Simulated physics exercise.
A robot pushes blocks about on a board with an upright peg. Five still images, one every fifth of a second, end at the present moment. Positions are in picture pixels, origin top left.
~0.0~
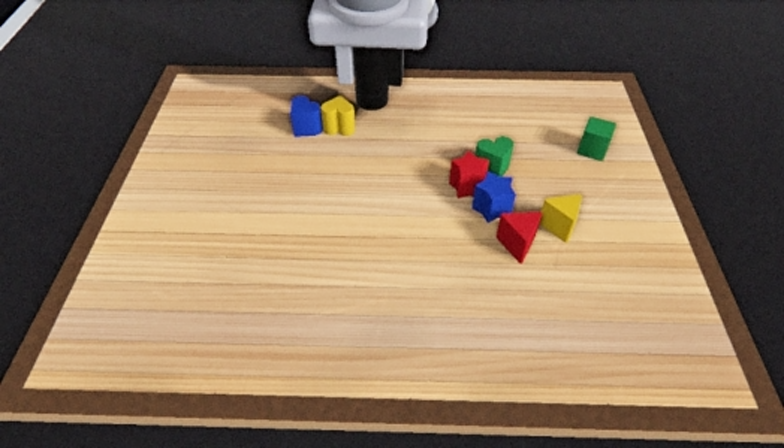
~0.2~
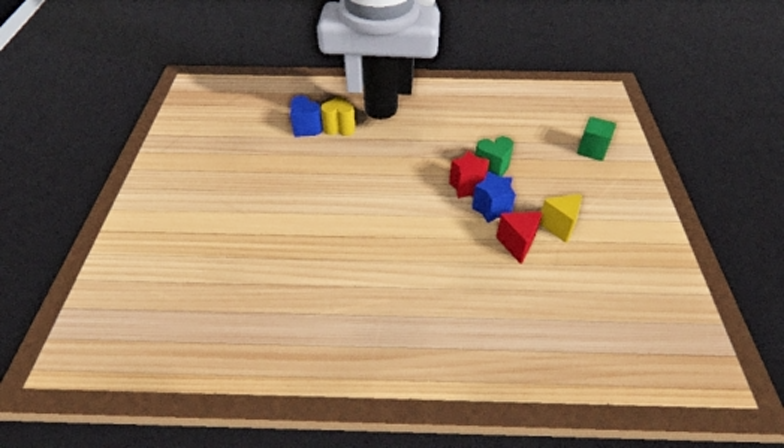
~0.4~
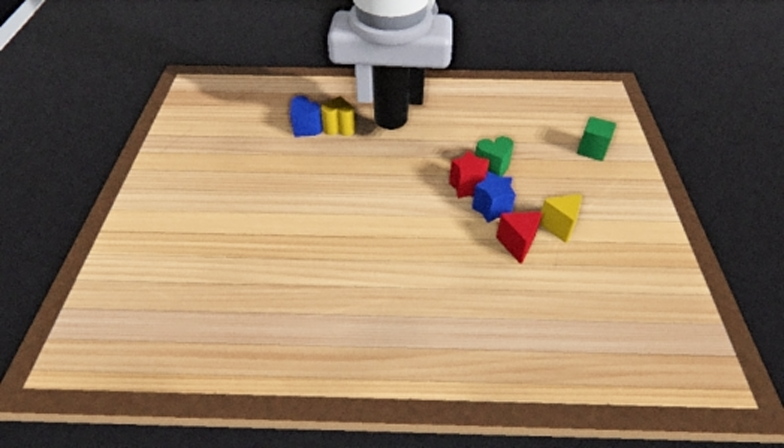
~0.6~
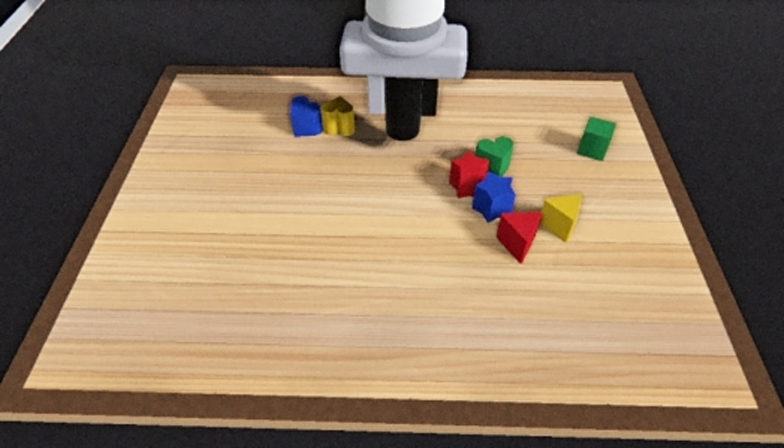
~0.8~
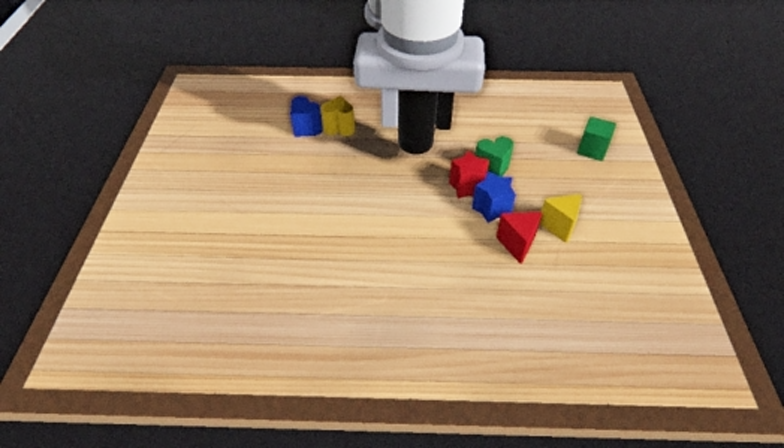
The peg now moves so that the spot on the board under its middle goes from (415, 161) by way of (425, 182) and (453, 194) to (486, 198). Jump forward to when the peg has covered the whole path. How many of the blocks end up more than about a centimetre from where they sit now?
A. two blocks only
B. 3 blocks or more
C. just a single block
Choice B: 3 blocks or more.
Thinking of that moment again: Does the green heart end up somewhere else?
Yes, I think so.
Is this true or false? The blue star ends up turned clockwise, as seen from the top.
Verdict: True.
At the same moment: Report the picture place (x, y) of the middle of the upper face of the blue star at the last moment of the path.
The middle of its top is at (521, 189).
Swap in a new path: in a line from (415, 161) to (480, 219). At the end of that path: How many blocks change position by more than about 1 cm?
It moves two blocks.
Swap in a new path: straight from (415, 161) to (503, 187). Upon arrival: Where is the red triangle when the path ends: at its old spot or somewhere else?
Moved off its spot.
On the path given first. One third of the way, peg at (427, 165); nothing pushed yet.
Two thirds of the way, peg at (455, 177); red star at (486, 163); blue star at (504, 186), turned 30° clockwise.
At the end, peg at (489, 181); red star at (512, 160), turned 25° anticlockwise; green heart at (510, 139), turned 20° anticlockwise; blue star at (521, 189), turned 70° clockwise; red triangle unmoved.
